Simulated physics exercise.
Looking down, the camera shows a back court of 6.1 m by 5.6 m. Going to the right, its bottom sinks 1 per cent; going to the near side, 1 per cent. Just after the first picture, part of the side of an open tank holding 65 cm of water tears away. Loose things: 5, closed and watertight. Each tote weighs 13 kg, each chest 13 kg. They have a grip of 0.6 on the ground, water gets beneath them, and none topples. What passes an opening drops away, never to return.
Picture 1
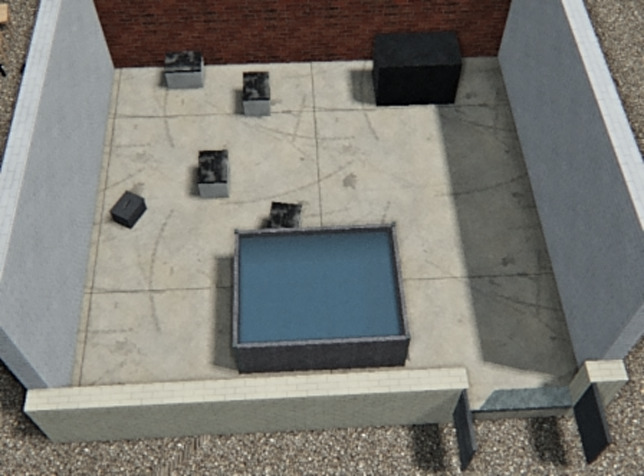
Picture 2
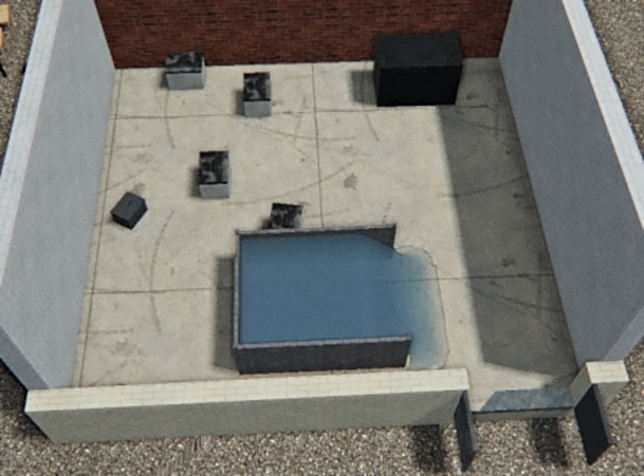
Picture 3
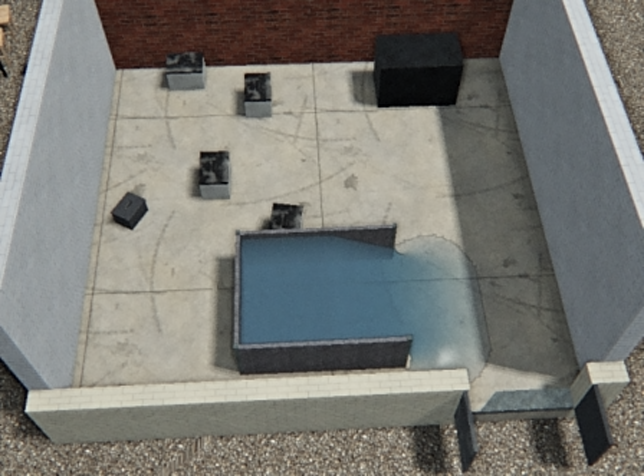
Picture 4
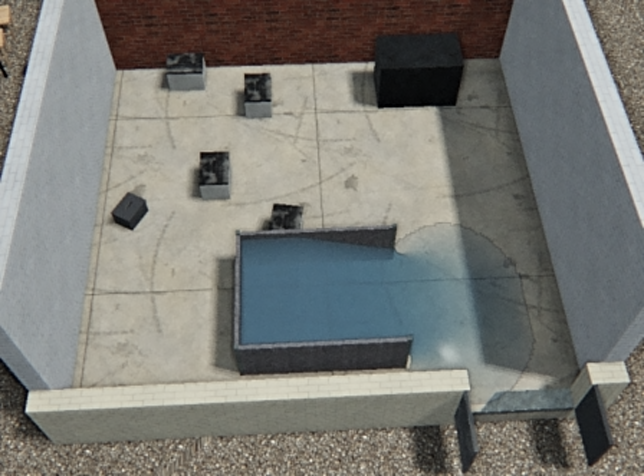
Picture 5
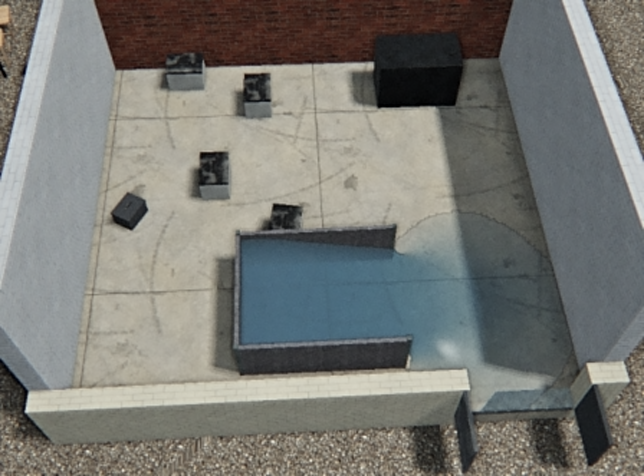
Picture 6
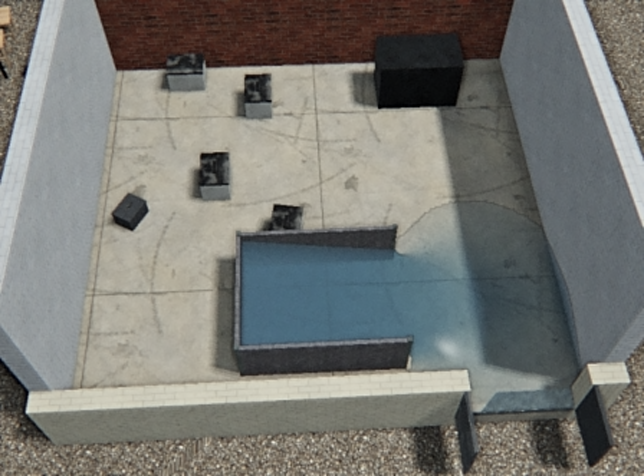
The clip opens on a walled court seen from above, with a full tank of blue water and several dark-topped boxes standing around it. The tank's right side opens and water pours out, spreading across the pale floor to the right wall and the near opening, while the boxes stay still.
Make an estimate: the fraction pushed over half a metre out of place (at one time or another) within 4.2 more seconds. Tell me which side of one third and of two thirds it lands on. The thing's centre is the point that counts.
It lands below one third.
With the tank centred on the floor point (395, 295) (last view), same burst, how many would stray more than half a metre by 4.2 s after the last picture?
In that case 0 of them.
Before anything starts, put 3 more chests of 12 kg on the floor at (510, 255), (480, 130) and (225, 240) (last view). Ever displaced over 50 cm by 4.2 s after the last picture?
Order as given: Goes farther, goes farther, stays inside it.
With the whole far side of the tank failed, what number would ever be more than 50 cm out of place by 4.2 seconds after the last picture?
You'd get 4 in that case.
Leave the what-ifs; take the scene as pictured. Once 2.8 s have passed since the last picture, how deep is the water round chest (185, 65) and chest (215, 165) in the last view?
I'd put it at 0 cm and 0 cm respectively.
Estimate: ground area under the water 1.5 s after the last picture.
Flooded: Near 12.0 m2.
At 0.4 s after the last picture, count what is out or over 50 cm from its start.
Answer: 0.
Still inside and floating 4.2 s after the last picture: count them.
Total: 0.
Then, 0.4 s after the last picture 0 of 5 are over 50 cm from their spots; 0 afloat.
Then, 1.5 s after the last picture 0 of 5 are over 50 cm from their spots; 0 afloat.
Then, 2.8 s after the last picture 0 of 5 are over 50 cm from their spots; 0 afloat.
Then, 4.2 s after the last picture 0 of 5 are over 50 cm from their spots, and 0 have been at some point; 0 afloat.
